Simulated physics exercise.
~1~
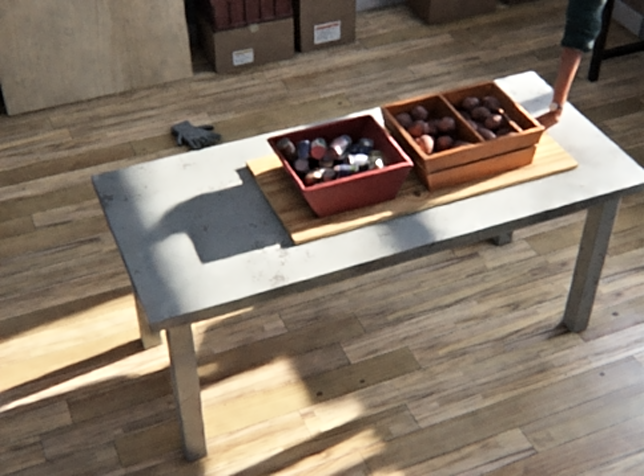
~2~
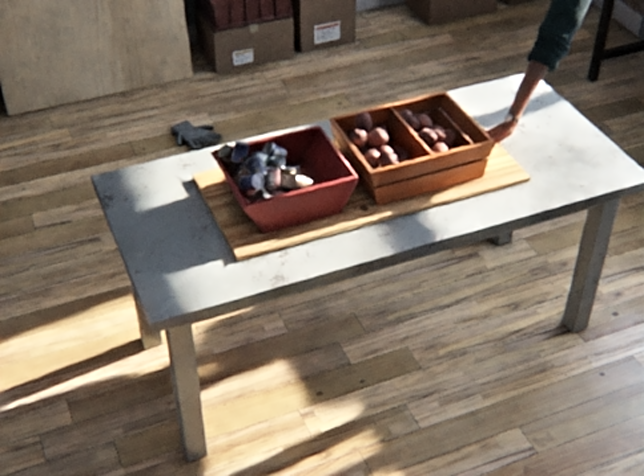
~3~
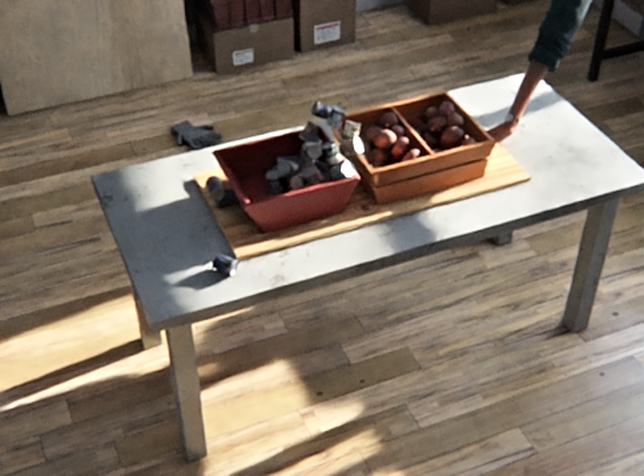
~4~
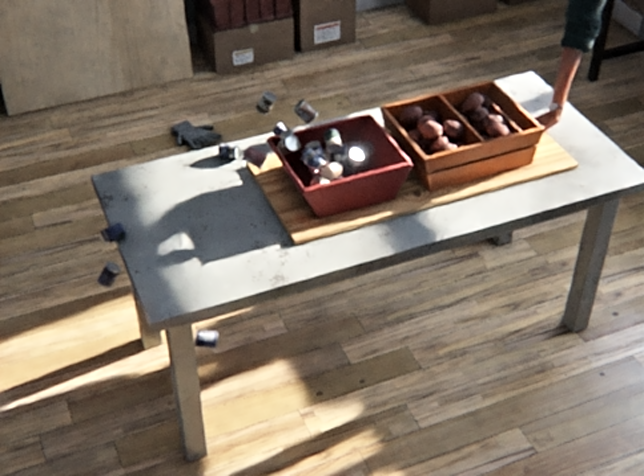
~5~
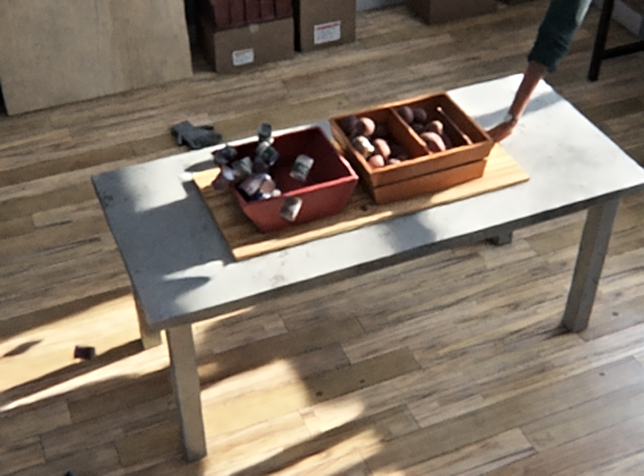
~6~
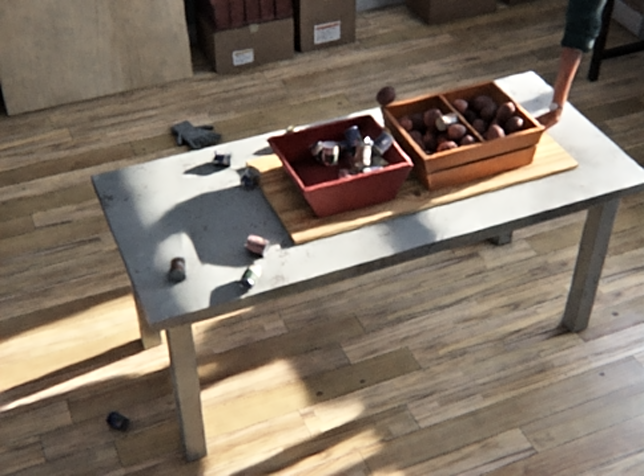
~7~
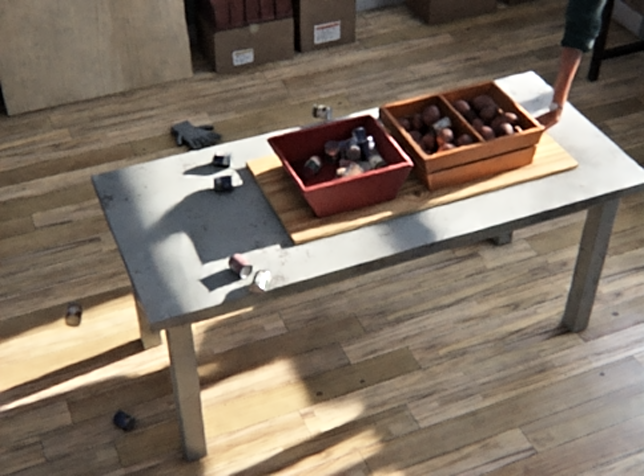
Small tins spilling from a red basket onto table and floor as a hand shakes a board, orange basket staying nearly full.
